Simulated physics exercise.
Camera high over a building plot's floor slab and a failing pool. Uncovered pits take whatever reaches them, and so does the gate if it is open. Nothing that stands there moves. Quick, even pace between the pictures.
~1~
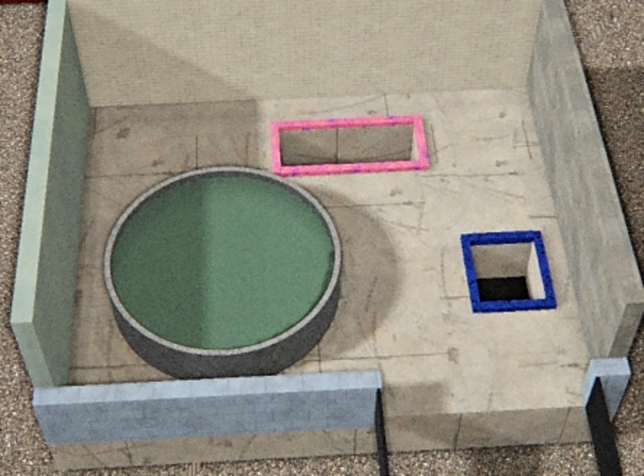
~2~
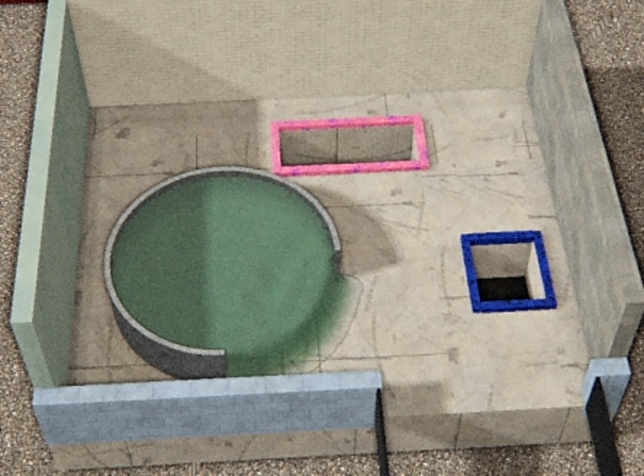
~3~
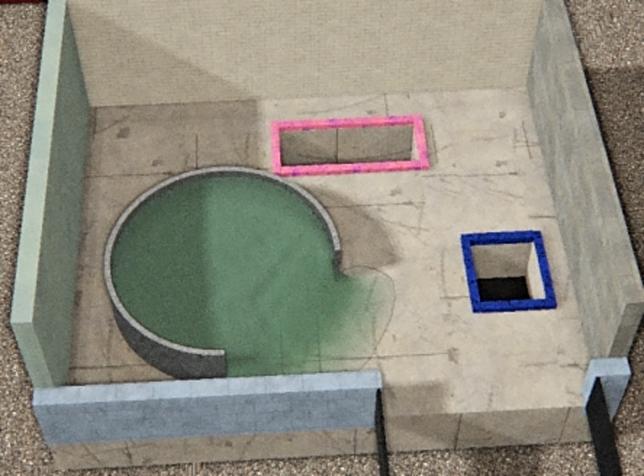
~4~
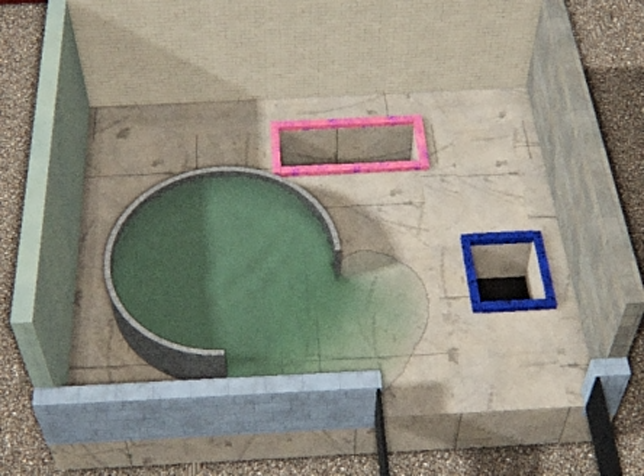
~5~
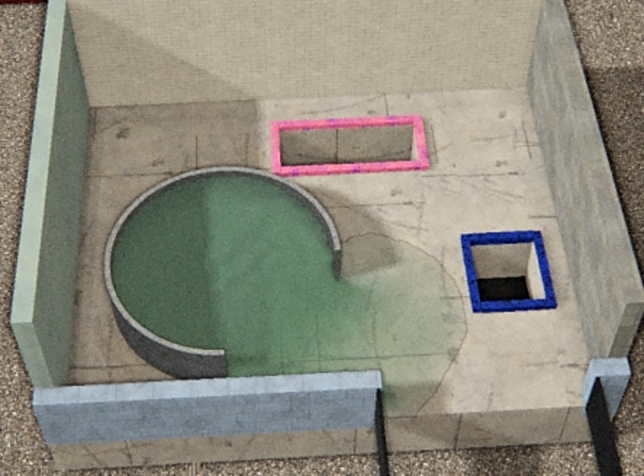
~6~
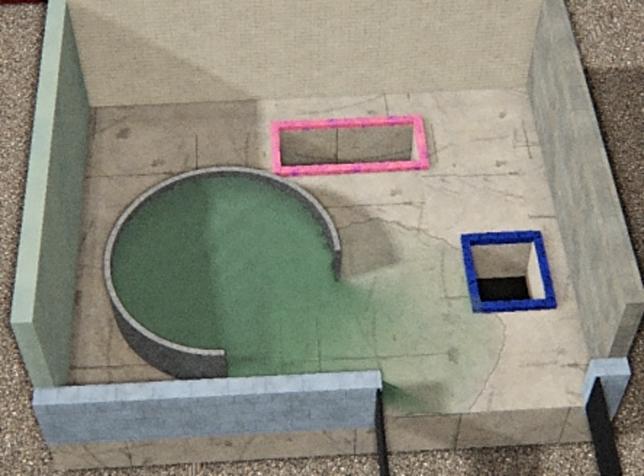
A round pool of green water fills the left of a pale, cracked floor slab, seen from high above and enclosed by low walls with an opening at the front. A pink-edged rectangular hole lies at the back and a blue-edged square one at the right. The pool's lower right side gives way, and water spreads steadily rightward in a thinning sheet, while the camera stays still.
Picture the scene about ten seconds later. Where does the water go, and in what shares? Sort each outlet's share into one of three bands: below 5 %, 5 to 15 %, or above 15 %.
Shares: The gate gets above 15 %; the pink pit gets below 5 %; the blue pit gets 5 to 15 %.
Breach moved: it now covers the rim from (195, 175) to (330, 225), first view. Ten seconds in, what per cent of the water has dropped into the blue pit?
Share recorded - blue: 4 %.
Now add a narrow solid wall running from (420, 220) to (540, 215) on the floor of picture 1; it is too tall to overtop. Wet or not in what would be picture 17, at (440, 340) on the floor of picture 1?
The spot in question would be waterlogged.
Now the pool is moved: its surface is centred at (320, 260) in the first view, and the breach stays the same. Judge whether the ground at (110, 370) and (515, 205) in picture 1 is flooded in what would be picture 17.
So, first one soaked, second one left untouched.
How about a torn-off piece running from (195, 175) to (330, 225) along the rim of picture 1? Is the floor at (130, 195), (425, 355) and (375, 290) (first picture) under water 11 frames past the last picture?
Note, points one to three: Unreached / unreached / unreached.
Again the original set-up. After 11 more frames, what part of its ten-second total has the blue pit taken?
Around 15 percent.
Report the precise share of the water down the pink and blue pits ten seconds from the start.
The first comes to roughly 0 percent, the second to roughly 10 percent.
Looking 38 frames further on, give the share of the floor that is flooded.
Around 90 percent.
A moment on, water covers 35 % of the floor; the gate 3 %, the pink pit 0 %, the blue pit 1 %.
Next, water covers 40 % of the floor; the gate 8 %, the pink pit 0 %, the blue pit 1 %.
Then, water covers 60 % of the floor; the gate 18 %, the pink pit 0 %, the blue pit 5 %.
Later, water covers 90 % of the floor; the gate 29 %, the pink pit 0 %, the blue pit 9 %.
In the end, water covers 100 % of the floor; the gate 38 %, the pink pit 0 %, the blue pit 9 %.
